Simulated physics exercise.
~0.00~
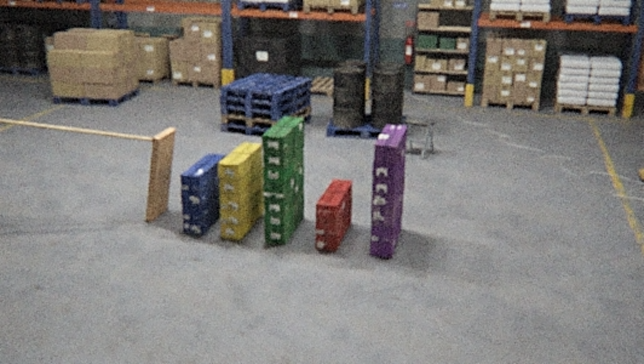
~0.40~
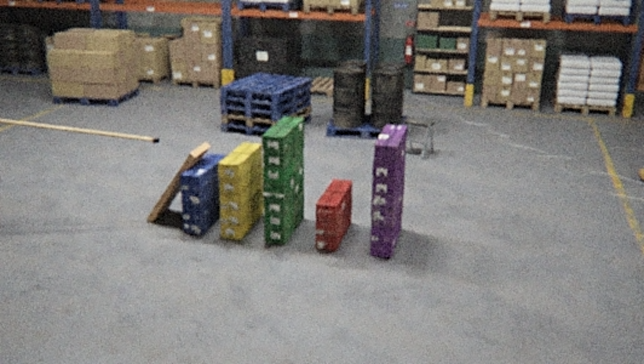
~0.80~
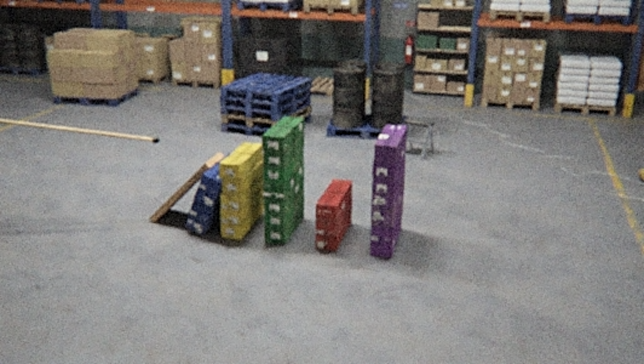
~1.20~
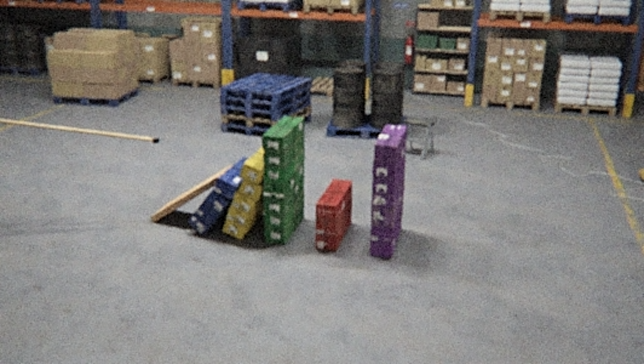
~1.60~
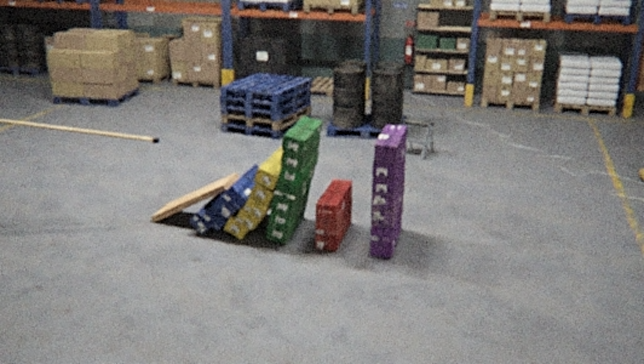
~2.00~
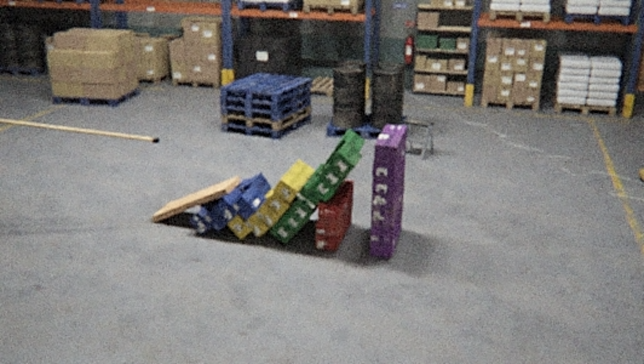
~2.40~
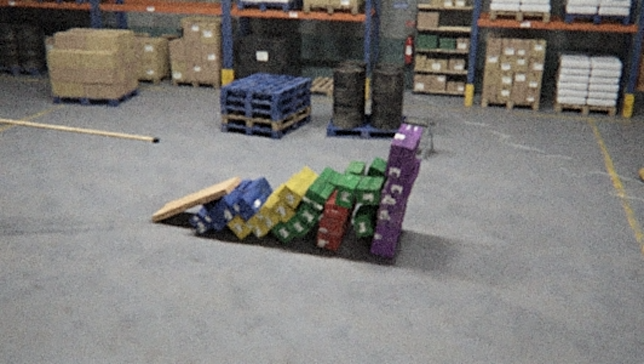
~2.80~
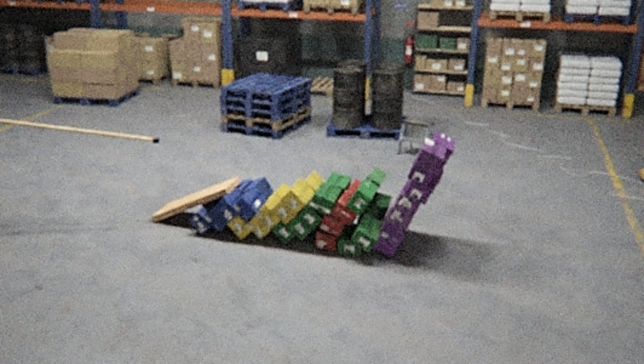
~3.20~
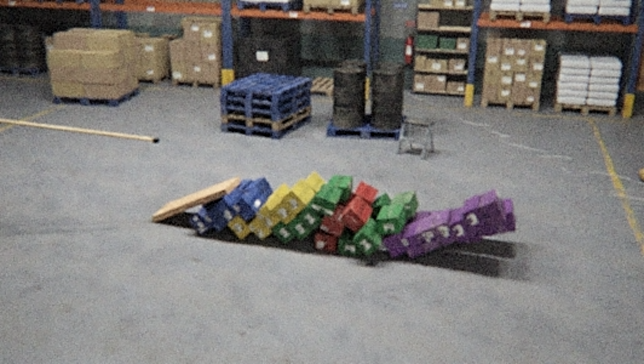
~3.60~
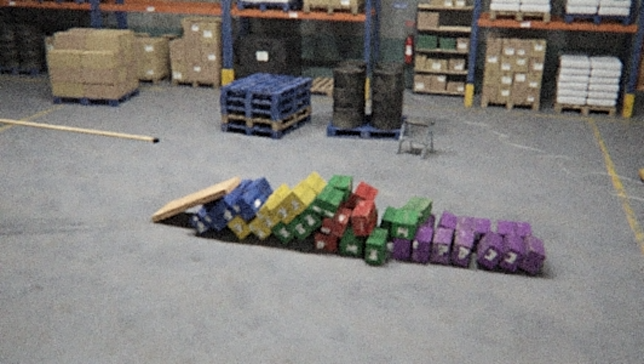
Coloured parcel stacks toppling rightward in turn after a leaning board tips onto the blue one, purple ending strewn across warehouse floor.
